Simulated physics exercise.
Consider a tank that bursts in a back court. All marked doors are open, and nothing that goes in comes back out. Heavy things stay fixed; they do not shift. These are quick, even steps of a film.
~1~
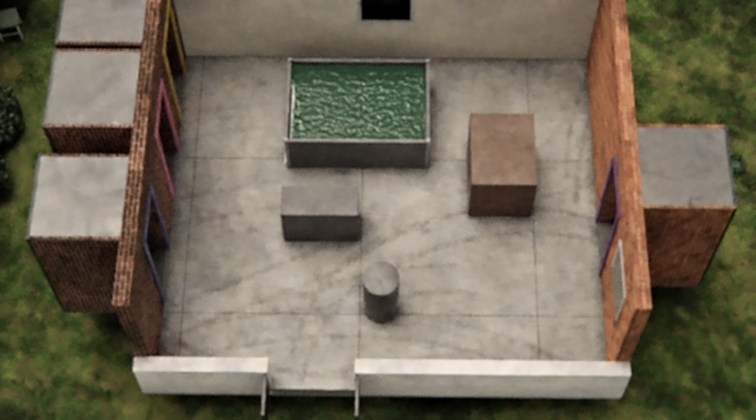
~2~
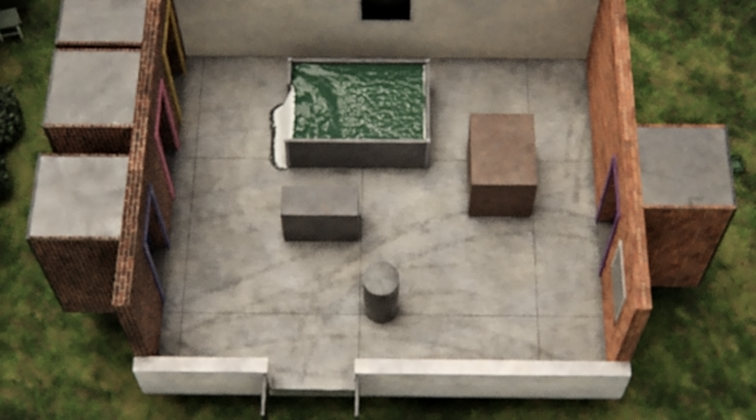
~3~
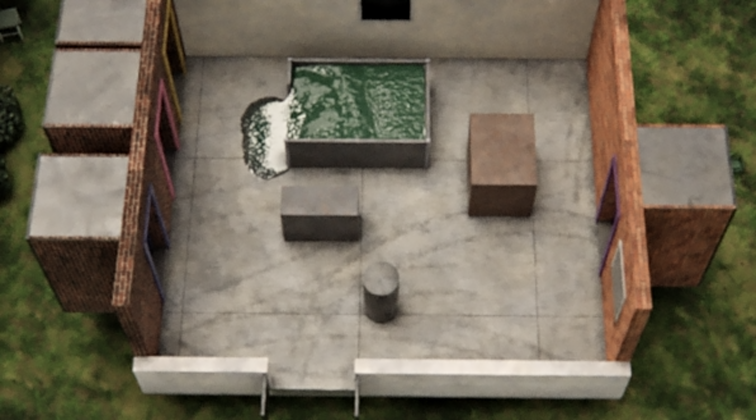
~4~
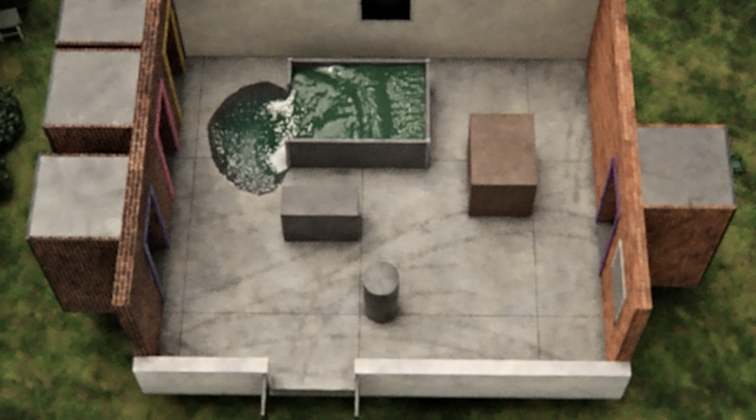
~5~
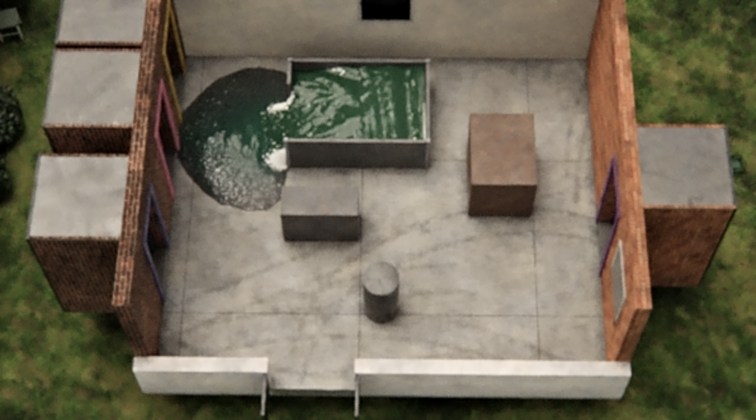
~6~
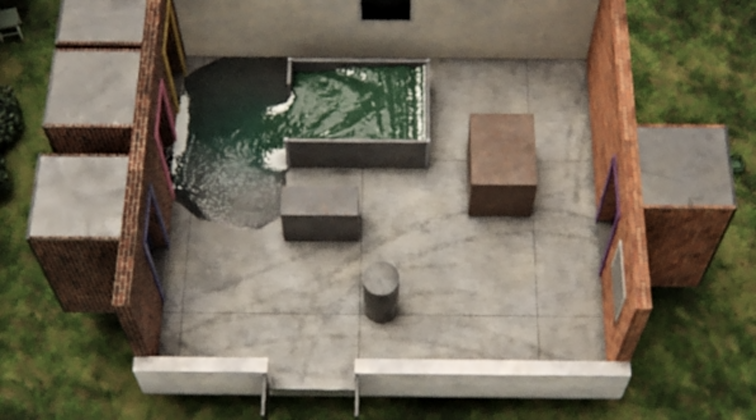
Green water pours from the left side of a raised rectangular tank, foaming white at first, then spreads in a dark, rounded sheet across the floor to the left wall and forward beside a low grey block. The fixed, high view looks down into a pale-paved court with brick side walls. A brown block stands right of the tank, a short grey cylinder nearer the front, both motionless.
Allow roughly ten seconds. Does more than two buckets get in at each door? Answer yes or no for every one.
Blue door: No, purple door: No, pink door: Yes, yellow door: Yes.
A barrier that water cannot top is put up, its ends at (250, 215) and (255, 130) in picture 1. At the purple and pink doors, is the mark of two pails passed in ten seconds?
After that, purple misses the mark and pink misses the mark.
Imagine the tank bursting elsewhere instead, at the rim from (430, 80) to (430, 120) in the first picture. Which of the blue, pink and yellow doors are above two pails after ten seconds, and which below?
Lab note: Blue below the mark, pink below the mark, yellow below the mark.
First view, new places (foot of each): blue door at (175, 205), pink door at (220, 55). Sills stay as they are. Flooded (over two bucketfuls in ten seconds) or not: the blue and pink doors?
Result - blue: Crosses the limit; pink: Crosses the limit.
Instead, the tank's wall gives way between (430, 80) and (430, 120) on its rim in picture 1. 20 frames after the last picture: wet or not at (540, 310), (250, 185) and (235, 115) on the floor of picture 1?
Sequence: Wetted / spared / spared.
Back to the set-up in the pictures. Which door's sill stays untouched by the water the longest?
Result: The purple one.
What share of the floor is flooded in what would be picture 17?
Estimated share: About 25 %.
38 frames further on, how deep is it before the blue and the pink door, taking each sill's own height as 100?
Approx. 60 % then 200 %.
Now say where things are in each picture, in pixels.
In the first picture, still water in the tank at (358, 102).
In the second picture, water pours out at (291, 128) and has run to (281, 108).
In the third picture, water pours out at (291, 129) and has run to (251, 110).
In the fourth picture, the front is at (214, 121), out from the gap at (291, 130).
In the fifth picture, water pours out at (291, 131) and has run to (181, 121).
In the sixth picture, the front is at (163, 165), out from the gap at (291, 130).
A moment on, water covers 20 % of the floor; the blue door wet at the sill, nothing in, the purple door not reached, the pink door far over two buckets in, the yellow door over two buckets in.
Next, water covers 25 % of the floor; the blue door wet at the sill, nothing in, the purple door not reached, the pink door far over two buckets in, the yellow door far over two buckets in.
Then, water covers 35 % of the floor; the blue door under two buckets in, the purple door not reached, the pink door far over two buckets in, the yellow door far over two buckets in.
Later, water covers 60 % of the floor; the blue door under two buckets in, the purple door not reached, the pink door far over two buckets in, the yellow door far over two buckets in.
In the end, water covers 90 % of the floor; the blue door under two buckets in, the purple door wet at the sill, nothing in, the pink door far over two buckets in, the yellow door far over two buckets in.
